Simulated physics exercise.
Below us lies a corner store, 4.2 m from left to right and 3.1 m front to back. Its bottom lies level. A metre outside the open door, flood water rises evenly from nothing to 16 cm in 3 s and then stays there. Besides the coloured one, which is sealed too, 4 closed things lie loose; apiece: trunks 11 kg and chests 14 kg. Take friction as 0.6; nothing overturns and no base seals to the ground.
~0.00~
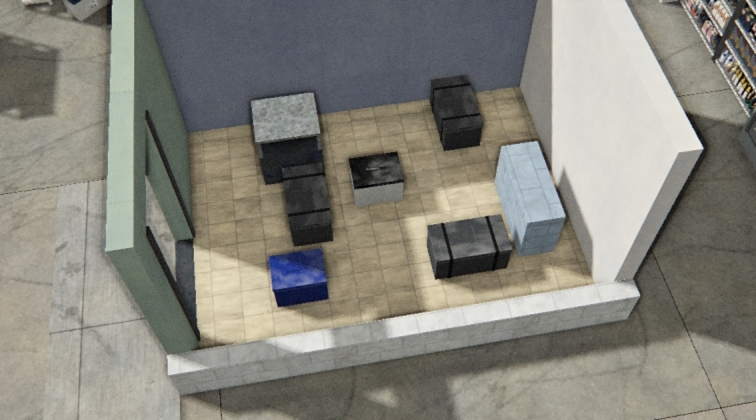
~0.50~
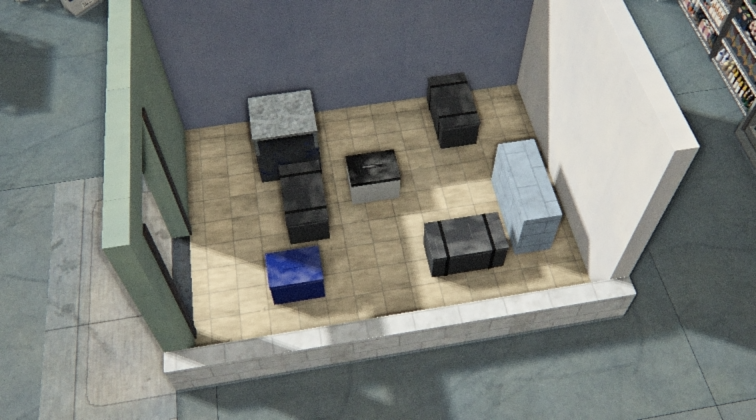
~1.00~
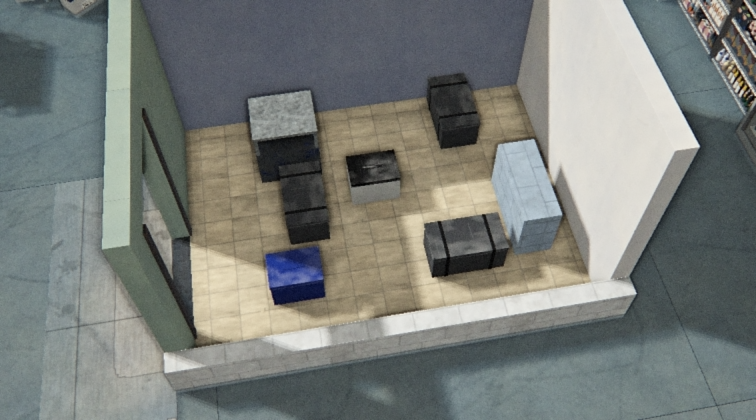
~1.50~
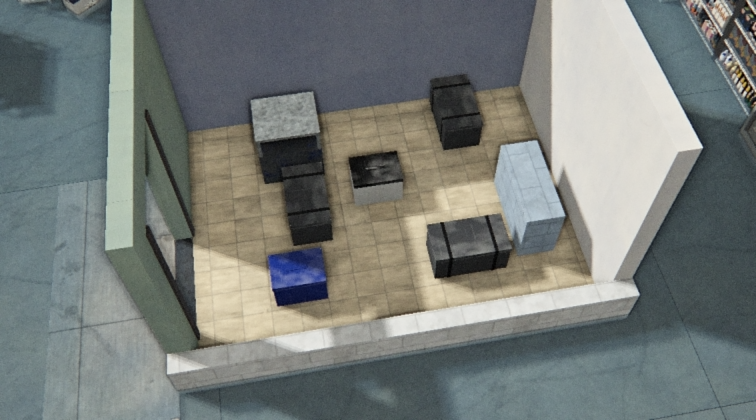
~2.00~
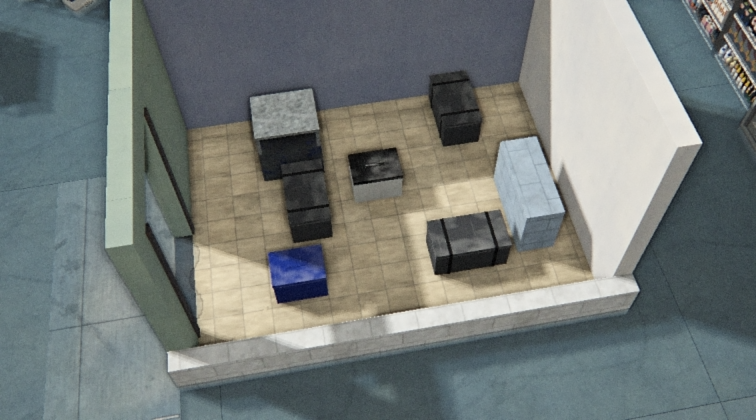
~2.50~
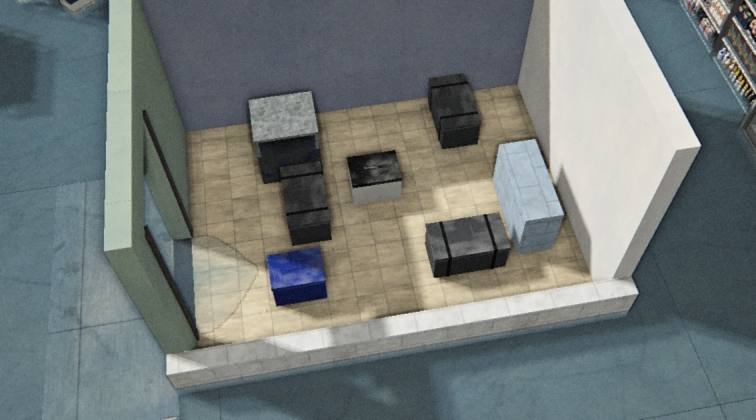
The clip shows a small store interior from above, with a blue chest and several dark boxes standing still while the ground outside turns wet and bluish, and finally a thin patch of water spreads in through the doorway at left.
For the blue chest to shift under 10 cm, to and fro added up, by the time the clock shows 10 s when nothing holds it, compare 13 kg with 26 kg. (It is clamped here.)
I expect that only the higher weight holds it.
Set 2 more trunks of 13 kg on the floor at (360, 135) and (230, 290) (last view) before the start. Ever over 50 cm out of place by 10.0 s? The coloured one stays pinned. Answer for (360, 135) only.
It is over.
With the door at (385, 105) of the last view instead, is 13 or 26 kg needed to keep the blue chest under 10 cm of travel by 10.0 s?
Then only the higher weight holds it.
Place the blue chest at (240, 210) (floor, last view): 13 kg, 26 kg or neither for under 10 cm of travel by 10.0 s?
The smaller is enough.
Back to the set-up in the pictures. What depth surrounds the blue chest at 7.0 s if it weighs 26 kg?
Roughly 5 cm.
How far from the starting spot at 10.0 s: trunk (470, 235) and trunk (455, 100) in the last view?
In that order: 10 cm, 40 cm.
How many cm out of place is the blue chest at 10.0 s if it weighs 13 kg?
Roughly 140 cm.
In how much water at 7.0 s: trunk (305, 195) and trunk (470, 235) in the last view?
Roughly 5 and 4 cm.
After 3.5 s the blue chest would be 1 cm from its start with 13 kg and 0 cm from its start with 26 kg; 4 cm of water round it then.
After 4.5 s the blue chest would be 37 cm from its start with 13 kg and 0 cm from its start with 26 kg; 5 cm of water round it then.
After 7.0 s the blue chest would be 102 cm from its start with 13 kg and 0 cm from its start with 26 kg; 5 cm of water round it then.
After 10.0 s the blue chest would be 135 cm from its start with 13 kg and 0 cm from its start with 26 kg; 6 cm of water round it then.
